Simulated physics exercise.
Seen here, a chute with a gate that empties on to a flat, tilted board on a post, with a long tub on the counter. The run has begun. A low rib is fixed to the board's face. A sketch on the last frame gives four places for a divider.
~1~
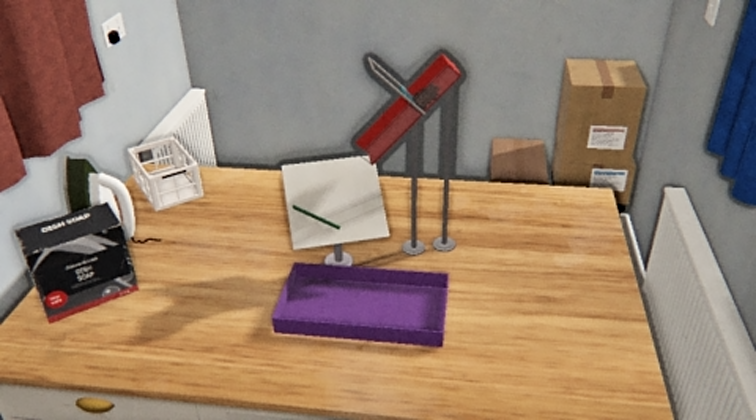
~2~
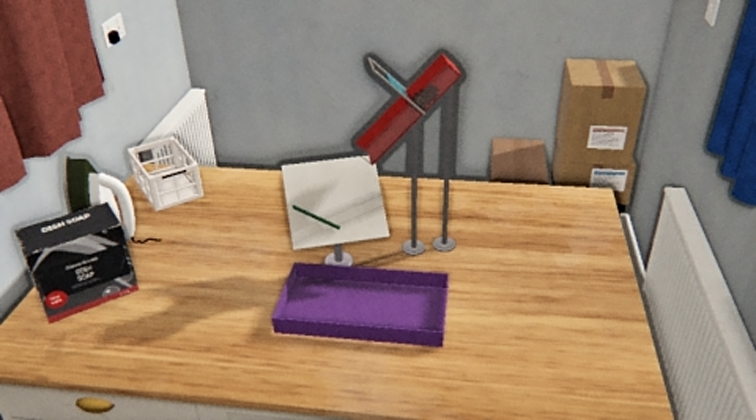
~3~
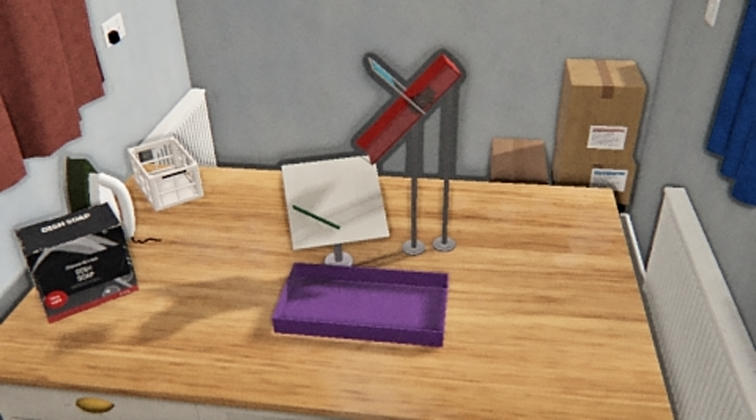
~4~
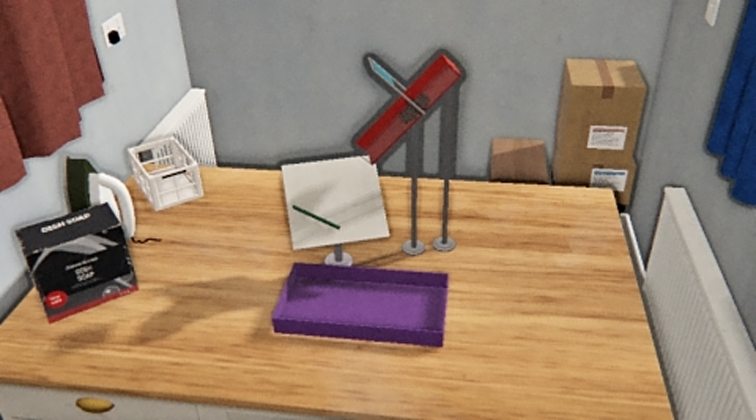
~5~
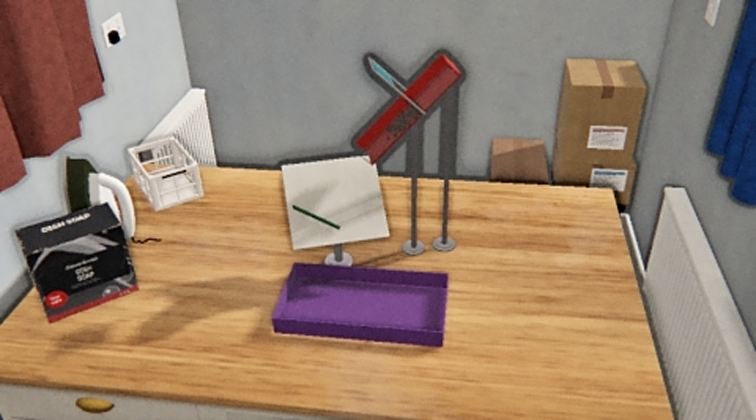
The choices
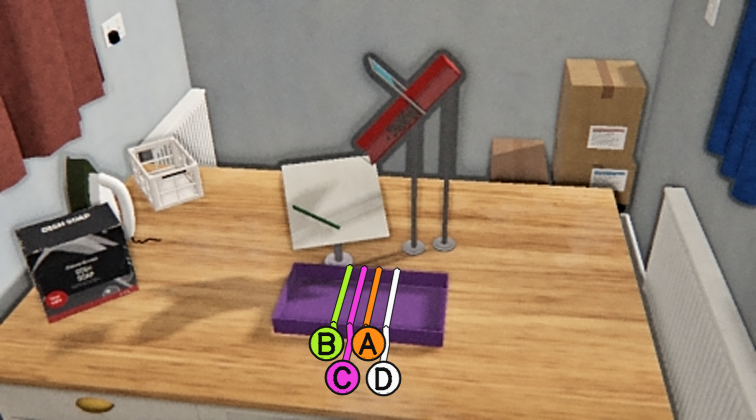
Small dark pieces sliding down a steep red chute above a tilted white board and an empty purple tub on a wooden counter.
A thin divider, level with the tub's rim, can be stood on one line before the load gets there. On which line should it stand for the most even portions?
I would pick line C.
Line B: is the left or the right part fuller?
More lands on the right.
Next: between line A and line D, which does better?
A it is.
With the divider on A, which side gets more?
More lands on the left.
On the marked copy, line A crosses the front rim at (366, 326); line B crosses the front rim at (333, 323); line C crosses the front rim at (349, 324); line D crosses the front rim at (386, 327).
With A, of what is caught, most on the left of the divider, a small part on the right.
With B, of what is caught, a stray few on the left of the divider, nearly all on the right.
With C, of what is caught, about half on the left of the divider, about half on the right.
With D, of what is caught, all on the left of the divider, none on the right.
